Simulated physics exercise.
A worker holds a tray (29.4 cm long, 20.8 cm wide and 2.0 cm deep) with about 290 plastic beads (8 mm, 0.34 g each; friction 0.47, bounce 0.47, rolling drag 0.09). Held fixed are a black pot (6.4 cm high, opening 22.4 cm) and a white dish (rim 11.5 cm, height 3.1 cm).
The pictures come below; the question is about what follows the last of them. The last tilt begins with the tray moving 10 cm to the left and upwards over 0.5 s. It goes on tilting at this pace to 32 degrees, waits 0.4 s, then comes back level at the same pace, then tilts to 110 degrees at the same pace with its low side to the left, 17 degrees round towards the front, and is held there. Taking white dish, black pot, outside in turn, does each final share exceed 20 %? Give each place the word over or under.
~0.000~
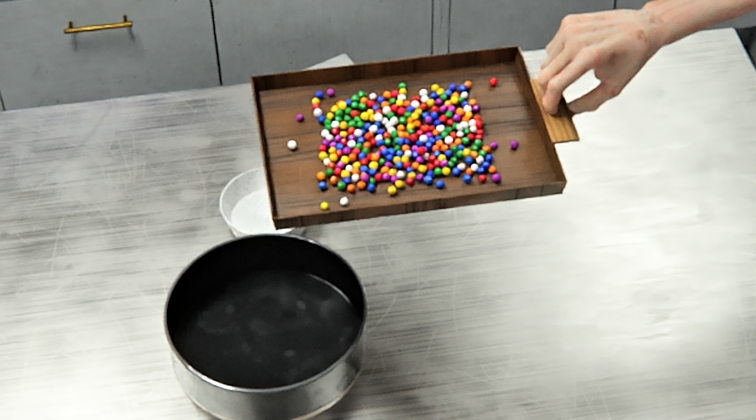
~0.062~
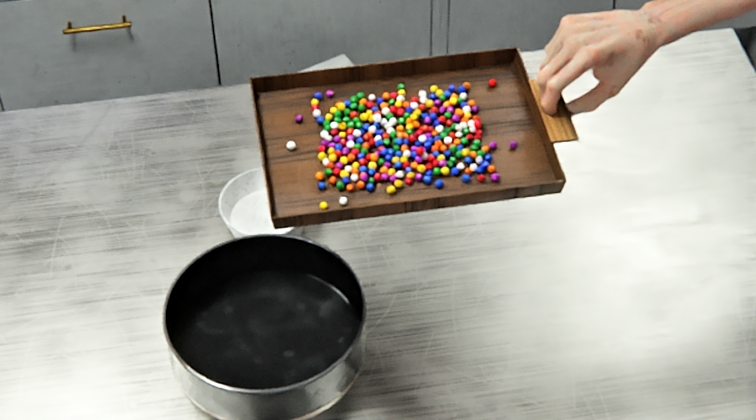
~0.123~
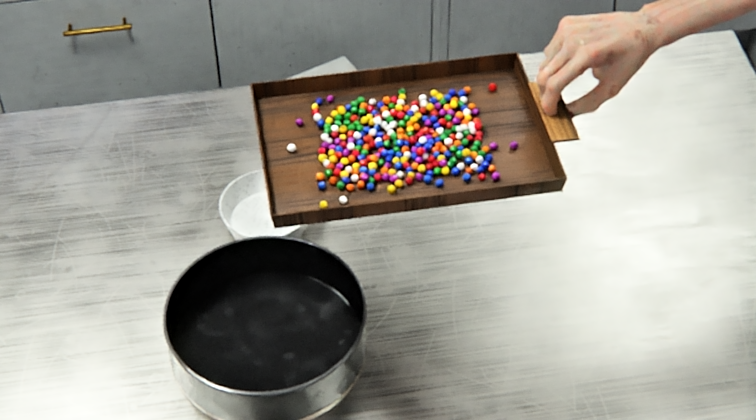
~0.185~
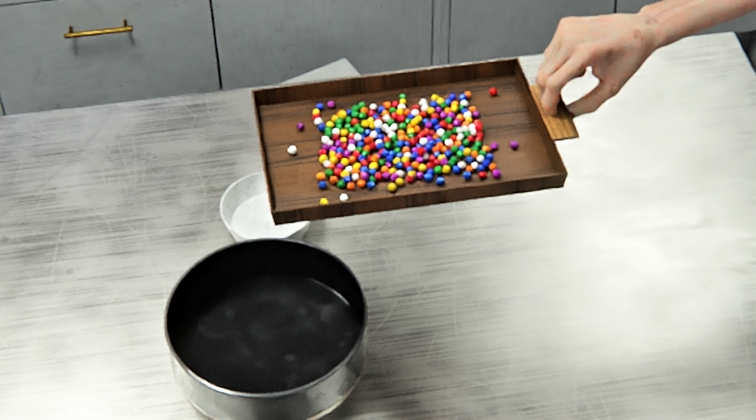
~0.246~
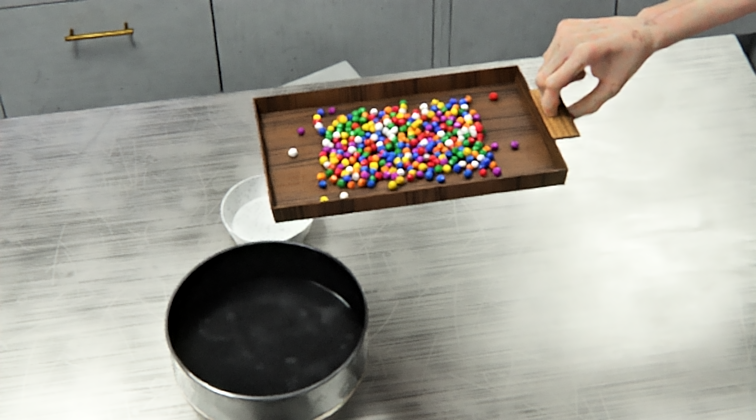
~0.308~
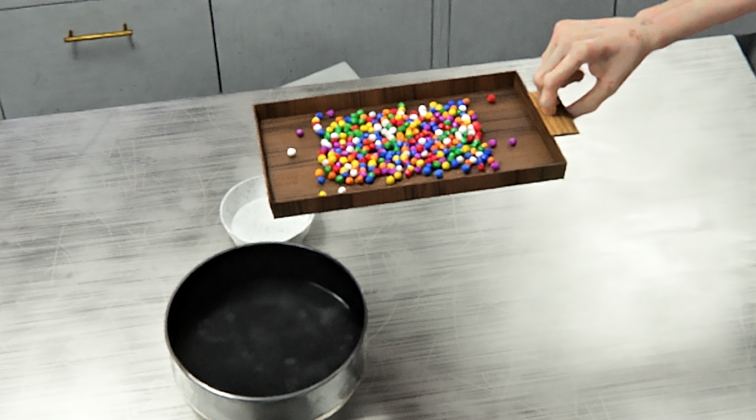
Place by place - white dish: Under; black pot: Over; outside: Under.
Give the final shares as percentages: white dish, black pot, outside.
Share at rest, white dish: 5; black pot: 80; outside: 15.
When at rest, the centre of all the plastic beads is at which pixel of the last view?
Look near (300, 327) in the final view.
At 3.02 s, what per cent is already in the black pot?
Roughly 5 per cent at that moment.
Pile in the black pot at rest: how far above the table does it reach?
About 2.0 cm.
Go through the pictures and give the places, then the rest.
In the first picture, tray at (421, 201); tilt 0 degrees; leading edge at (261, 144); middle of the load at (402, 136); black pot at (265, 308); white dish at (267, 200).
In the second picture, tray at (420, 200); tilt 1 degrees; leading edge at (260, 144); middle of the load at (401, 136).
In the third picture, tray at (420, 198); tilt 4 degrees; leading edge at (260, 146); middle of the load at (401, 137).
In the fourth picture, tray at (421, 193); tilt 8 degrees; low side back; leading edge at (261, 148); middle of the load at (402, 139).
In the fifth picture, tray at (421, 190); tilt 11 degrees; low side back; leading edge at (262, 150); middle of the load at (403, 140).
In the sixth picture, tray at (420, 184); tilt 15 degrees; low side back; leading edge at (261, 151); middle of the load at (401, 140); black pot at (266, 316); white dish at (267, 208). It turns about 60 degrees a second.
After 1.35 s, tilt 17 degrees; tray 100 %; middle of all pieces on or above the table near (389, 119).
After 2.22 s, tilt 28 degrees; tray 100 %; middle of all pieces on or above the table near (269, 113).
After 3.02 s, tilt 76 degrees; tray 95 %; middle of all pieces on or above the table near (285, 195).
After 3.78 s, tilt 110 degrees; outside 15 %, black pot 80 %, white dish 5 %; middle of all pieces on or above the table near (294, 321).
By 4.6 s all is still; outside 15 %, black pot 80 %, tray 0 %, white dish 5 %.
